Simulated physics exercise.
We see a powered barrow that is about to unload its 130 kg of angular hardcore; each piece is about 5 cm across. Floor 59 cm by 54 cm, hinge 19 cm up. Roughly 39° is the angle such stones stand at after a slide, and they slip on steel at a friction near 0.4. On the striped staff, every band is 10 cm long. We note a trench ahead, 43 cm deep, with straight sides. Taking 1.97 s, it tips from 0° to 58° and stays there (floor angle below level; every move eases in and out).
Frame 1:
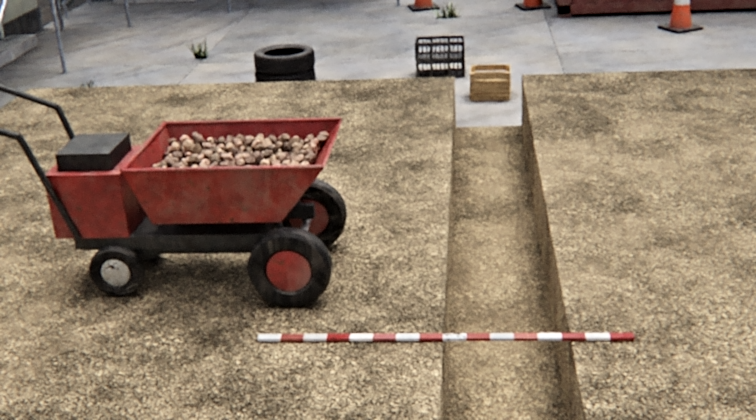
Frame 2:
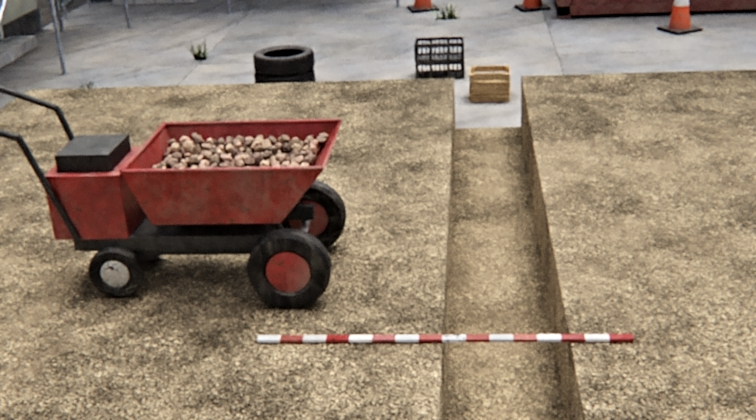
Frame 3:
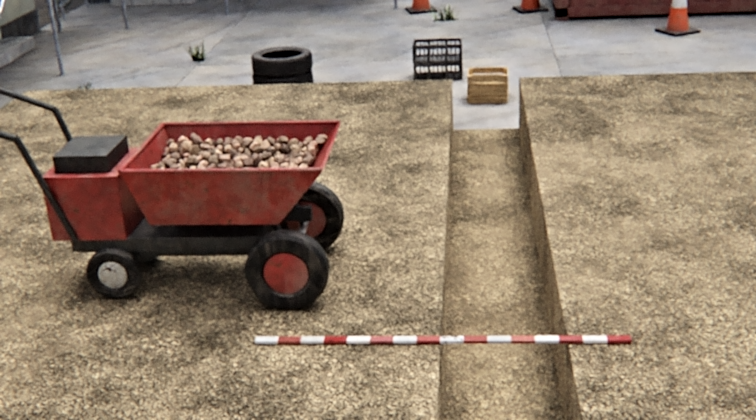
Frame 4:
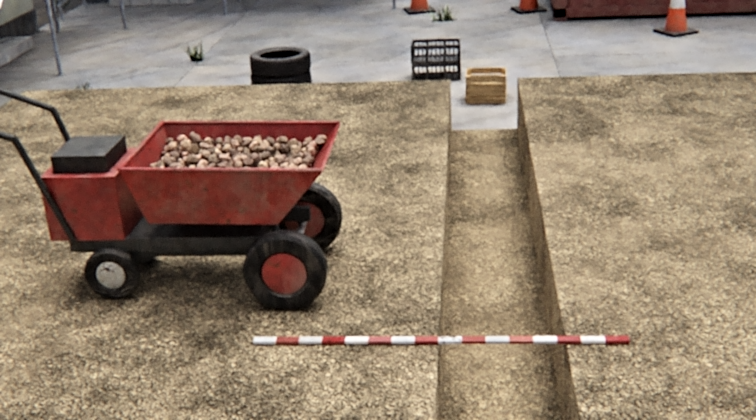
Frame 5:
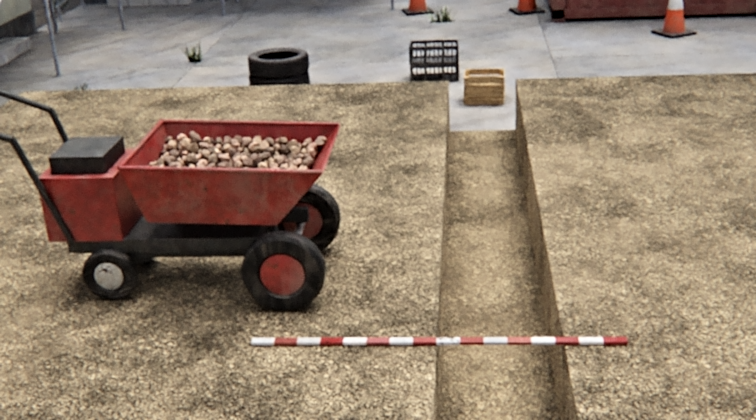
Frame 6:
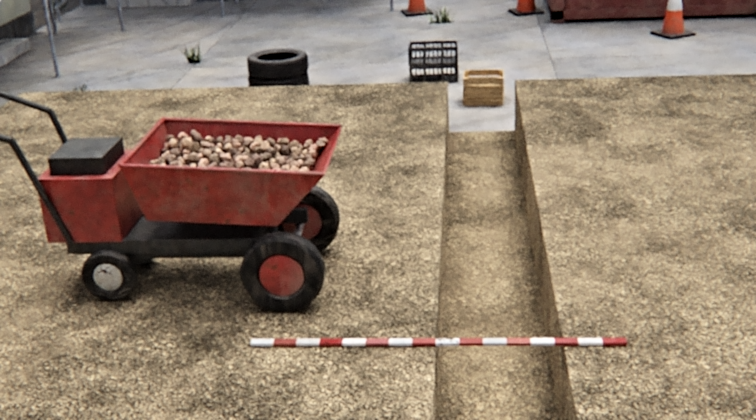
The footage shows a red powered barrow loaded with brownish stones standing left of a straight-sided trench, a red-and-white striped staff lying across it; the barrow's tray barely tilts while the whole view drifts very slightly.
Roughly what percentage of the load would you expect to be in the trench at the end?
I'd expect around 12 per cent.
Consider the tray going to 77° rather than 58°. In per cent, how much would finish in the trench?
Then about 60 per cent.
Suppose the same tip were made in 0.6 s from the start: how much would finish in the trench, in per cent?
Then roughly 35 percent.
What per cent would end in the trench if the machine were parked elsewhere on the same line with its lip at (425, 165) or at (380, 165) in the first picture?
Roughly 20 per cent, then 20 per cent.
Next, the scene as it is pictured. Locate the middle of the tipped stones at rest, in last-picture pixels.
I'd put it close to (445, 313).
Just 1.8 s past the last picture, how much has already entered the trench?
About 0 per cent by then.
Then, 1.2 s after the last picture the floor is at 49°, 100 % in the tray; the foremost stones are at (375, 206).
Then, 1.8 s after the last picture the floor is at 58°, 99 % in the tray, 1 % short of the trench; the foremost stones are at (417, 240).
Then, 2.1 s after the last picture the floor is at 58°, 93 % in the tray, 5 % short of the trench, 2 % in the trench; the foremost stones are at (477, 316).
Then, 4.1 s after the last picture the floor is at 58°, 77 % in the tray, 11 % short of the trench, 12 % in the trench; the foremost stones are at (542, 343).
